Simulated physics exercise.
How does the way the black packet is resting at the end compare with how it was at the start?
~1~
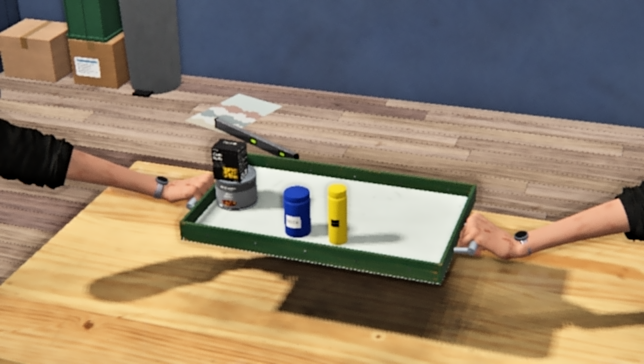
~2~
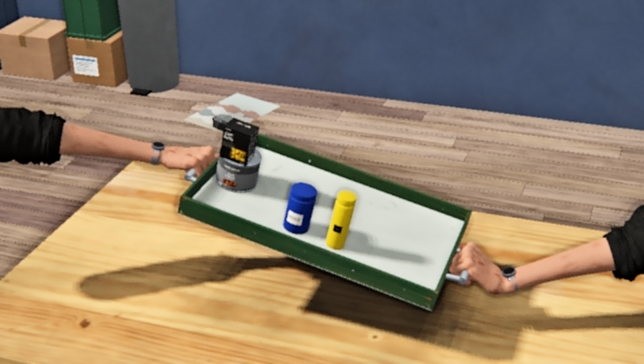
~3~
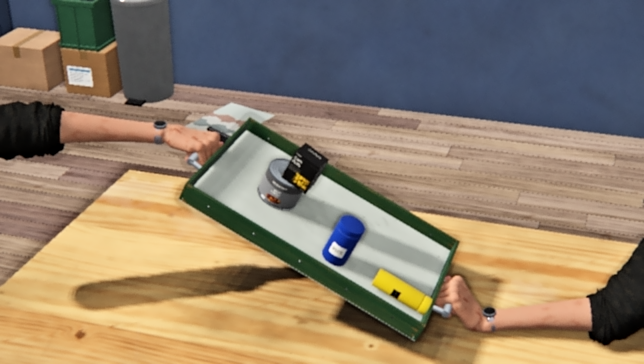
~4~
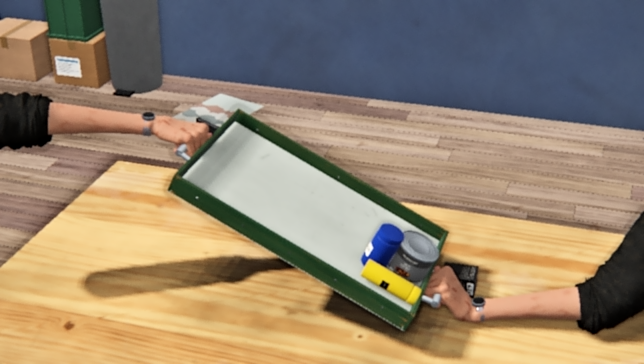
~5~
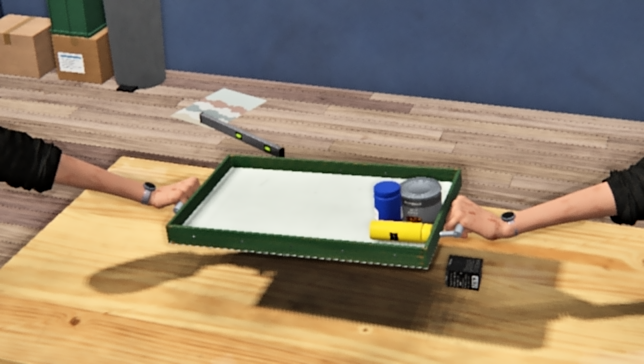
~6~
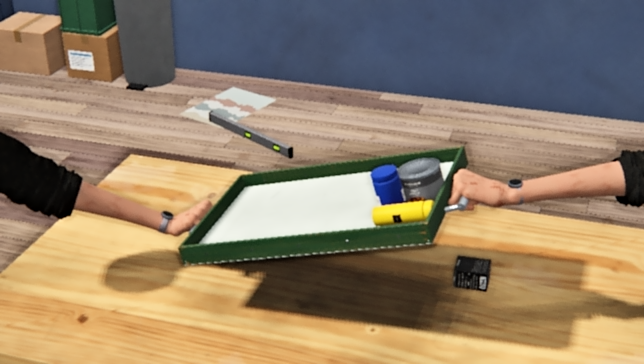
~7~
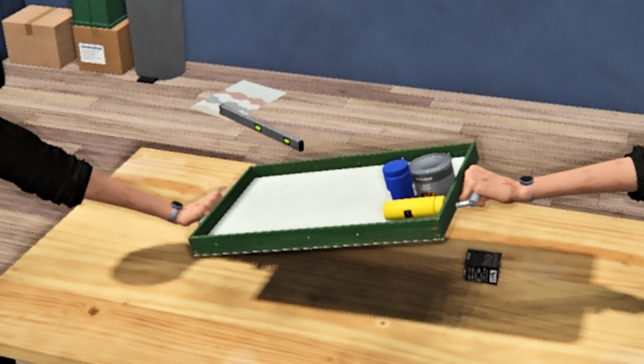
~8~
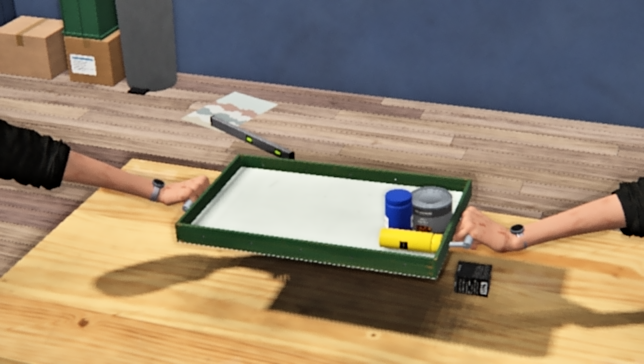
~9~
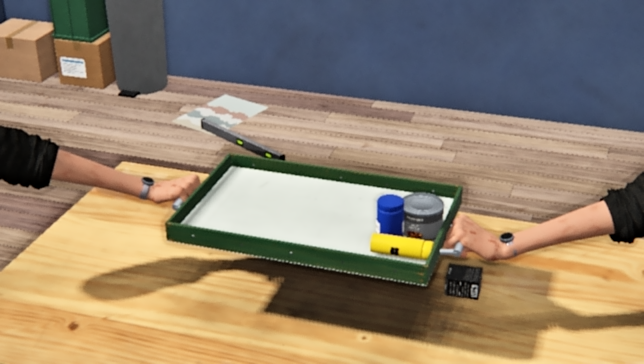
At the start the black packet stood upright on the tray, but by the end it was lying on its side on the table.
